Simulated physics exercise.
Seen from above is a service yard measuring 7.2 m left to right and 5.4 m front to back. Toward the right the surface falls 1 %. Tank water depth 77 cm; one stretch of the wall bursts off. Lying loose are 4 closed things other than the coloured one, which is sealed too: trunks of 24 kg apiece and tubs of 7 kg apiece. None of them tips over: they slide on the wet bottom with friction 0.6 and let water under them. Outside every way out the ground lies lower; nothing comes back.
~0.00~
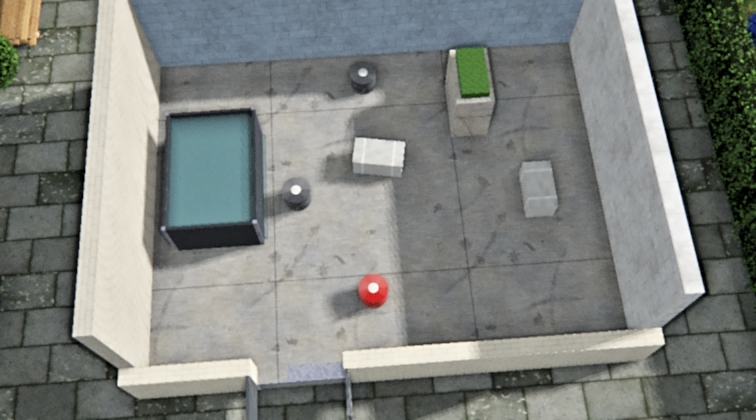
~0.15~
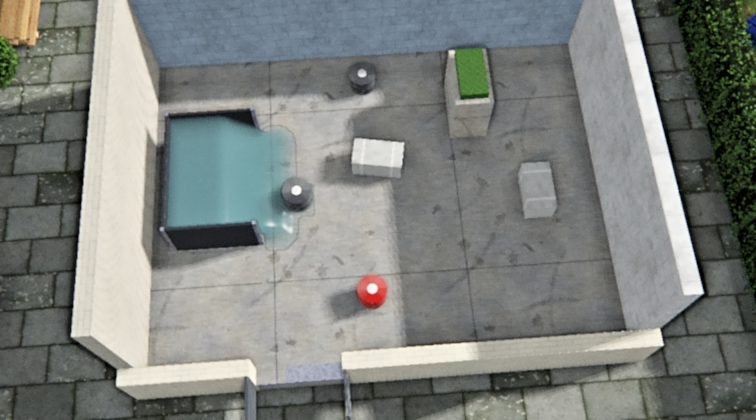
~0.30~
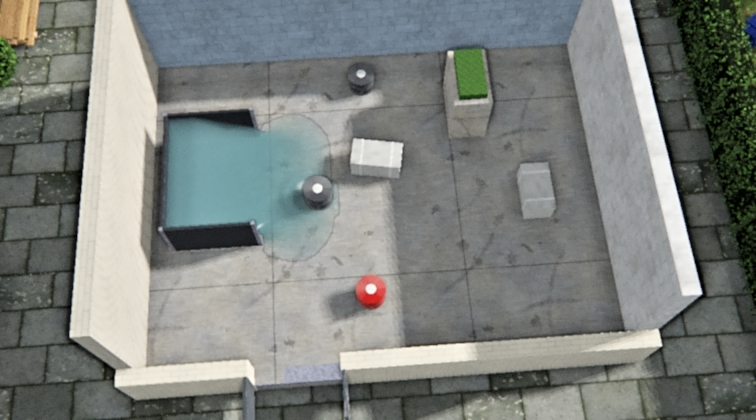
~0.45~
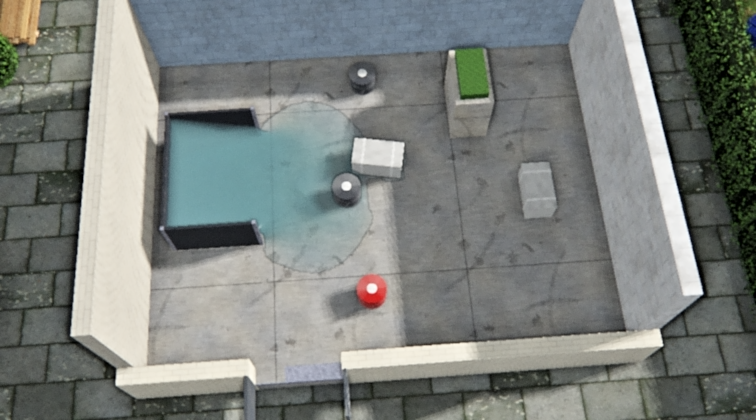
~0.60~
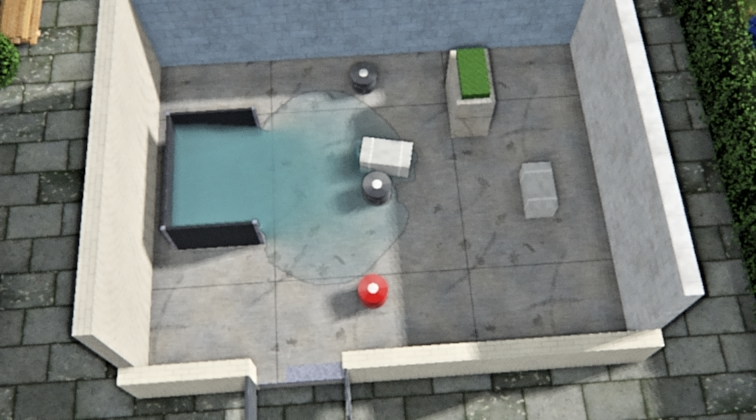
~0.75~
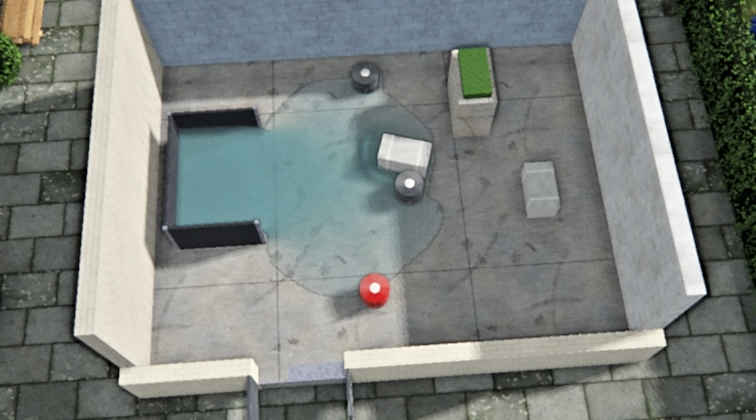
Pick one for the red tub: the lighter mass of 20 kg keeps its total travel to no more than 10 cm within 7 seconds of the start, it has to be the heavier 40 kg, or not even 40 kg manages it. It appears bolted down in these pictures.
My pick: The lighter mass.
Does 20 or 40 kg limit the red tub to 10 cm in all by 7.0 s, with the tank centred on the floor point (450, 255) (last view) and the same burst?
In that case the answer is that either mass works.
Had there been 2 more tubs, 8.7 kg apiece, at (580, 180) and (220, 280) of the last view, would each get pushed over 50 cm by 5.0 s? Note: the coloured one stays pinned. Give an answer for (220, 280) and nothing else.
It is under.
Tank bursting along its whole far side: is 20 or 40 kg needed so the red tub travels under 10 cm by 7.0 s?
Answer: The small one.
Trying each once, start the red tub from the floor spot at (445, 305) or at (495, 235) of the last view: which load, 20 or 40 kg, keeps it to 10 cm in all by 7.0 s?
One by one: Heavier mass alone; no mass suffices.
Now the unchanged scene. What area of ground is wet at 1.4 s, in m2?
Wet area: Approx. 20 m2.
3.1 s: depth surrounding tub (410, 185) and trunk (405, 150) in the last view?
13 and 12 cm.
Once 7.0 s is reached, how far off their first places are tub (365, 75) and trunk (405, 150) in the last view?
Net distance: First 350 cm, second 250 cm.
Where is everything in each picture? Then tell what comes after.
The first picture shows the red tub at (373, 288), on the bottom; water covers 2.5 m2; 0 of 5 have shifted.
The second picture shows the red tub at (372, 289), on the bottom; water covers 3.6 m2; 0 of 5 have shifted.
The third picture shows the red tub at (371, 289), on the bottom; water covers 5.1 m2; 1 of 5 have shifted.
The fourth picture shows the red tub at (372, 289) rests on the ground; water covers 6.8 m2; 1 of 5 have shifted.
The fifth picture shows the red tub at (373, 288) rests on the ground; water covers 8.8 m2; 2 of 5 have shifted.
The sixth picture shows the red tub at (375, 288) rests on the ground; 11.0 m2 under water; 2 of 5 have shifted.
After 1.4 s the red tub would be 1 cm from its start with 20 kg and 0 cm from its start with 40 kg; 6 cm of water round it then.
After 3.1 s the red tub would be 4 cm from its start with 20 kg and 0 cm from its start with 40 kg; 3 cm of water round it then.
After 4.9 s the red tub would be 4 cm from its start with 20 kg and 0 cm from its start with 40 kg; 2 cm of water round it then.
After 7.0 s the red tub would be 4 cm from its start with 20 kg and 0 cm from its start with 40 kg; 4 cm of water round it then.
